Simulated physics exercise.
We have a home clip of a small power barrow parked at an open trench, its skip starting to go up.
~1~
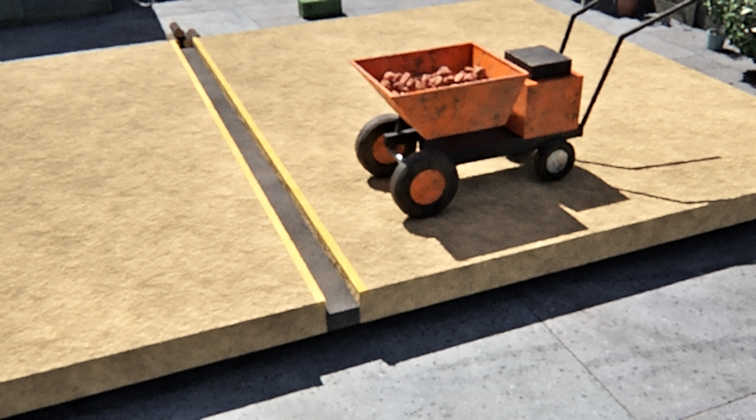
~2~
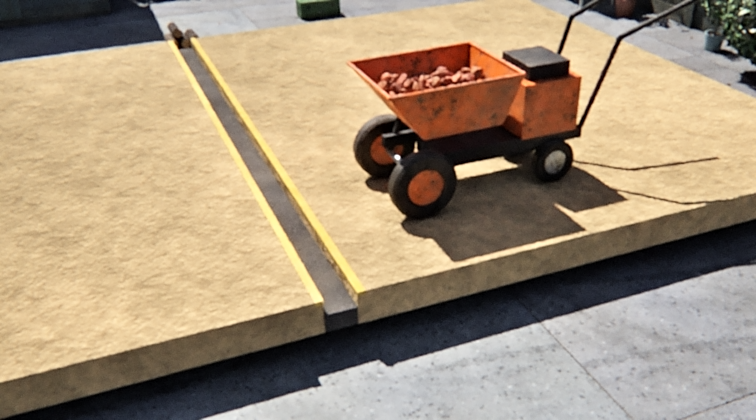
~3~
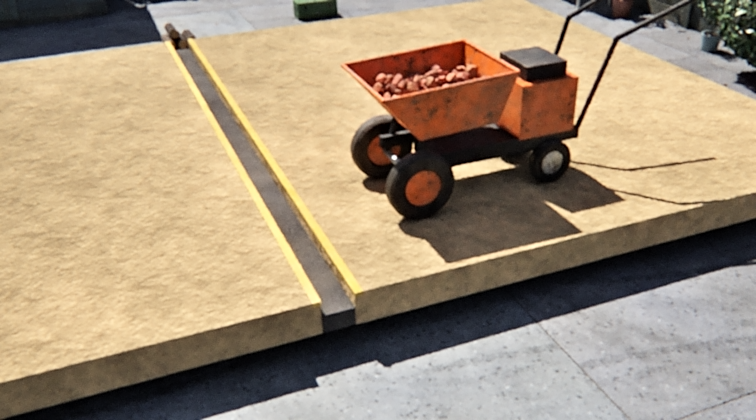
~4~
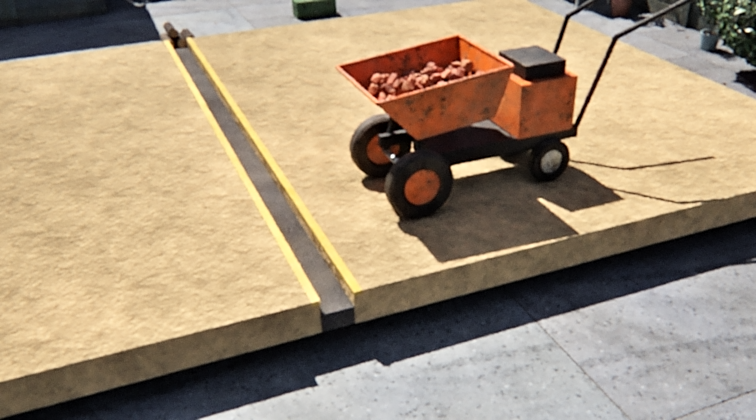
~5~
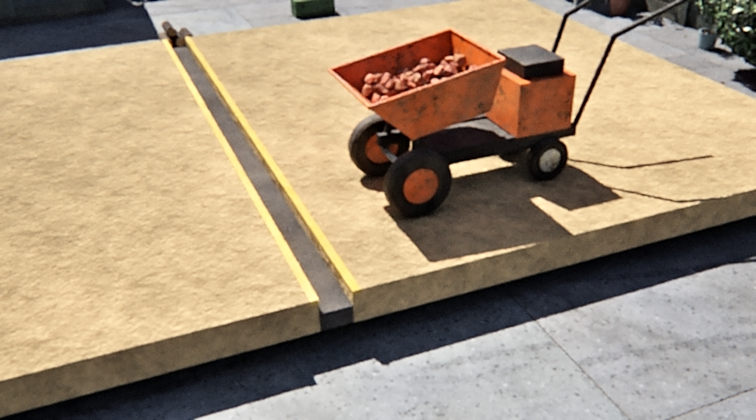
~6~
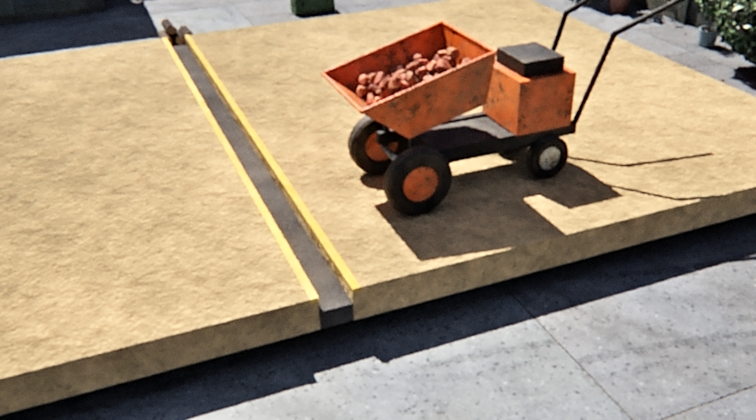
At first, a small orange power barrow stands on a sandy slab to the right of a narrow, yellow-edged trench, its skip level and loaded with reddish rubble. The skip then slowly tips toward the left, its front lip dipping slightly, until it is clearly tilted with the rubble still inside.
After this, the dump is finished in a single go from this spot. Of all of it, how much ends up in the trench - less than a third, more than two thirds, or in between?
The trench ends up with a part from a third to two thirds.
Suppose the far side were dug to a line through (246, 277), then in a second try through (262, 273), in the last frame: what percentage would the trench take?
90 % and 80 %, give or take.
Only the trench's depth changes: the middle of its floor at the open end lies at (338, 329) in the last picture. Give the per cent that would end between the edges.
I'd say roughly 80 in a hundred.
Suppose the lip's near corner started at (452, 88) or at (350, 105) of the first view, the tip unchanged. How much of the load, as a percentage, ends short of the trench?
Position 1 near 60 %, position 2 near 0 %.
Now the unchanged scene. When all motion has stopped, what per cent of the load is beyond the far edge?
Roughly 25 in a hundred.
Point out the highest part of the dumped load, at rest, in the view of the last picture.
Summit in the final view: Around (284, 196).
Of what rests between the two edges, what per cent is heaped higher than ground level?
About 45 %.
Soon, skip tipped steeply; all in the skip.
A while on, skip tipped steeply; most in the skip; a small part in or heaped over the trench; a stray few beyond it; a stray few falling.
Towards the end, skip tipped right over; about a quarter in the skip; a stray few short of the trench; about half in or heaped over the trench; about a quarter beyond it.
Finally, skip tipped right over; a small part in the skip; a stray few short of the trench; about half in or heaped over the trench; about a quarter beyond it.
